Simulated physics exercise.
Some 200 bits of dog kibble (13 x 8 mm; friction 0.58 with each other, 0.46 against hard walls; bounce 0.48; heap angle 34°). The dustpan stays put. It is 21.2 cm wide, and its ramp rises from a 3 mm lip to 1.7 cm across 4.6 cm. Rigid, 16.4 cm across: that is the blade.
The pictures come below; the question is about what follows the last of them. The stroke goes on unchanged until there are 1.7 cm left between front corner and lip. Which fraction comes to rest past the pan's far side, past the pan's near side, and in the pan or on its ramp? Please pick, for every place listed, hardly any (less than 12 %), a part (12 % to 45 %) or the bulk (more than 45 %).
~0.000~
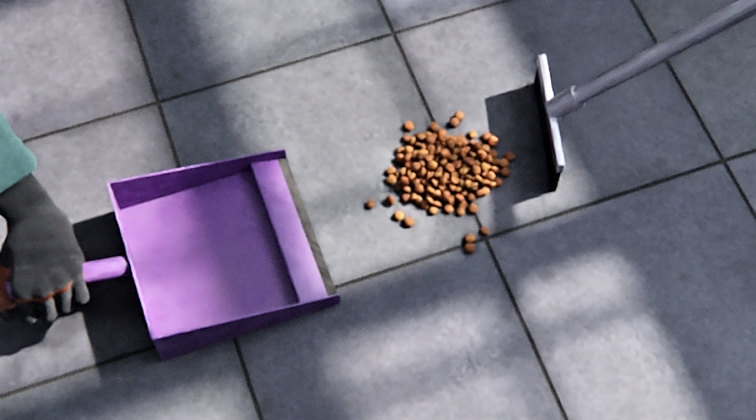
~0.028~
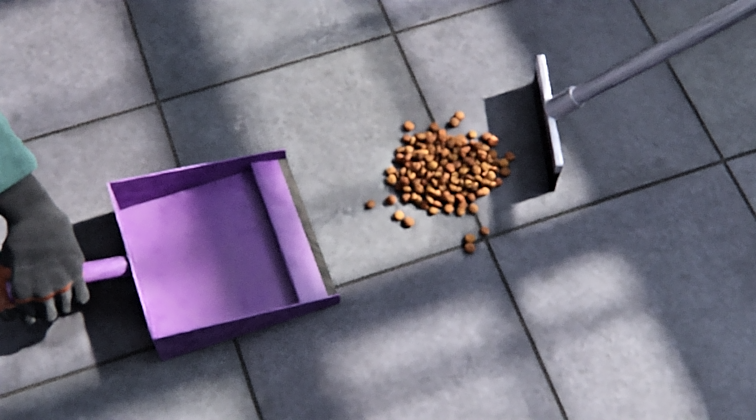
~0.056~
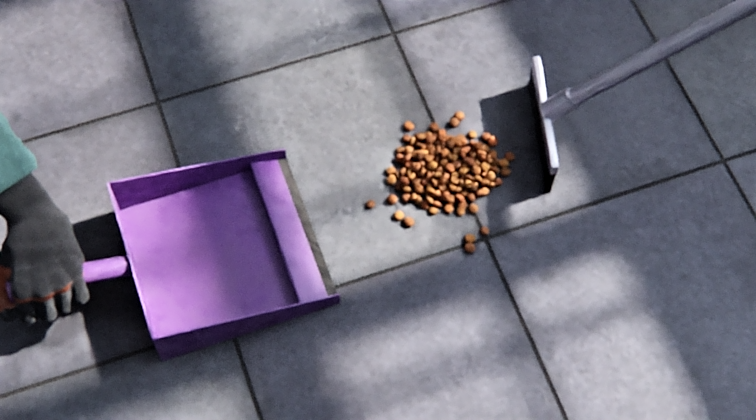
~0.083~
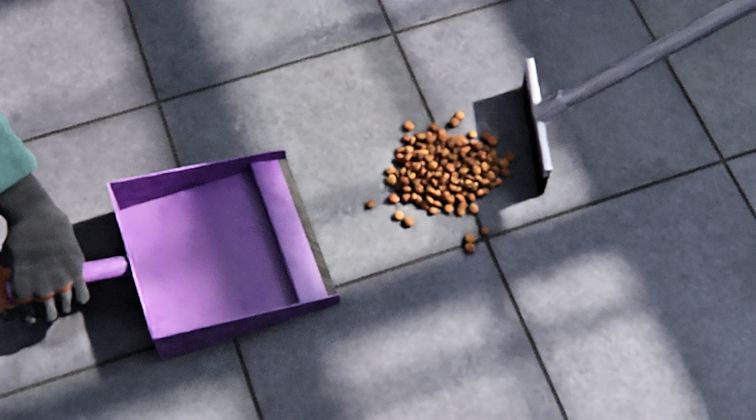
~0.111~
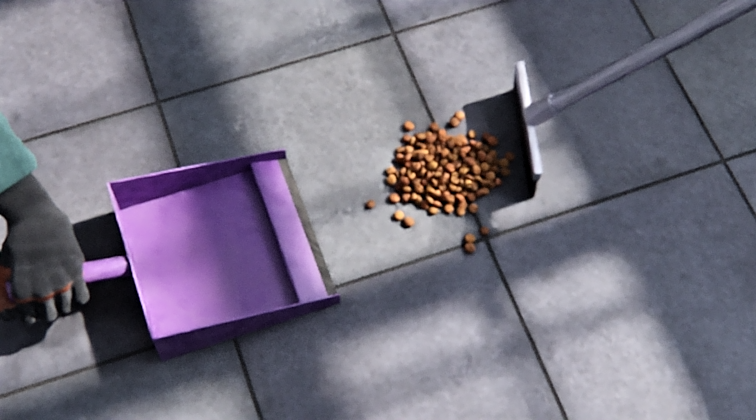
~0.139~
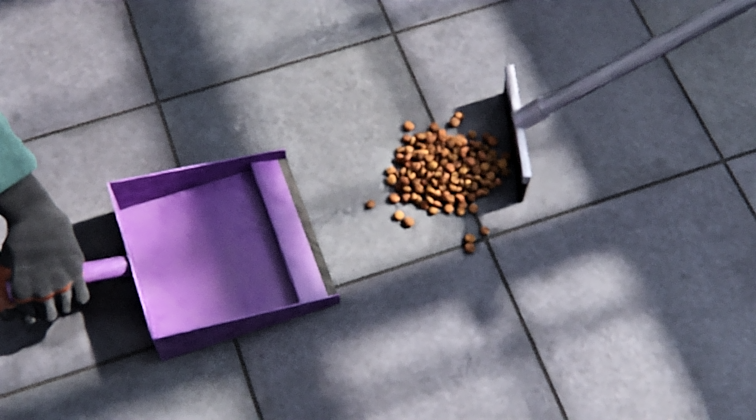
Far side: A part, near side: Hardly any, pan: A part.
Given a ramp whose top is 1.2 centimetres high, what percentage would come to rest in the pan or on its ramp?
Close to 25 per cent then.
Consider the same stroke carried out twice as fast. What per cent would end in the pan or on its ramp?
Share: Near 35 %.
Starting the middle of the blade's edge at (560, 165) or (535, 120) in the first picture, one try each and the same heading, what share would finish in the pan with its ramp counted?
About 10 and 20 per cent.
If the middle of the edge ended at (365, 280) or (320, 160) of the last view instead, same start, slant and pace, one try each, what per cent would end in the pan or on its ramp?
Close to 0 and 20 percent, in that order.
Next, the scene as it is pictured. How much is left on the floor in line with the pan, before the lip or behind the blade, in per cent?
Some 60 per cent of them end up there.
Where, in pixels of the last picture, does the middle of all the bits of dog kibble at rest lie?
In the last view, approximately (312, 197).
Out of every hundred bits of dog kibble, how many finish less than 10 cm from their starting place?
About 10 %.
After 0.38 s, middle of the blade 16 cm from the lip; 0 % over the lip, far side 5 %, near side 0 %.
After 0.54 s, middle of the blade 8 cm from the lip; 0 % over the lip, far side 10 %, near side 0 %.
After 0.82 s, middle of the blade 4 cm from the lip; 20 % over the lip, far side 15 %, near side 0 %.
In the end, at 1.2 s, far side 15 %, near side 0 %, pan 20 %, in front of the lip or behind the blade 60 %.
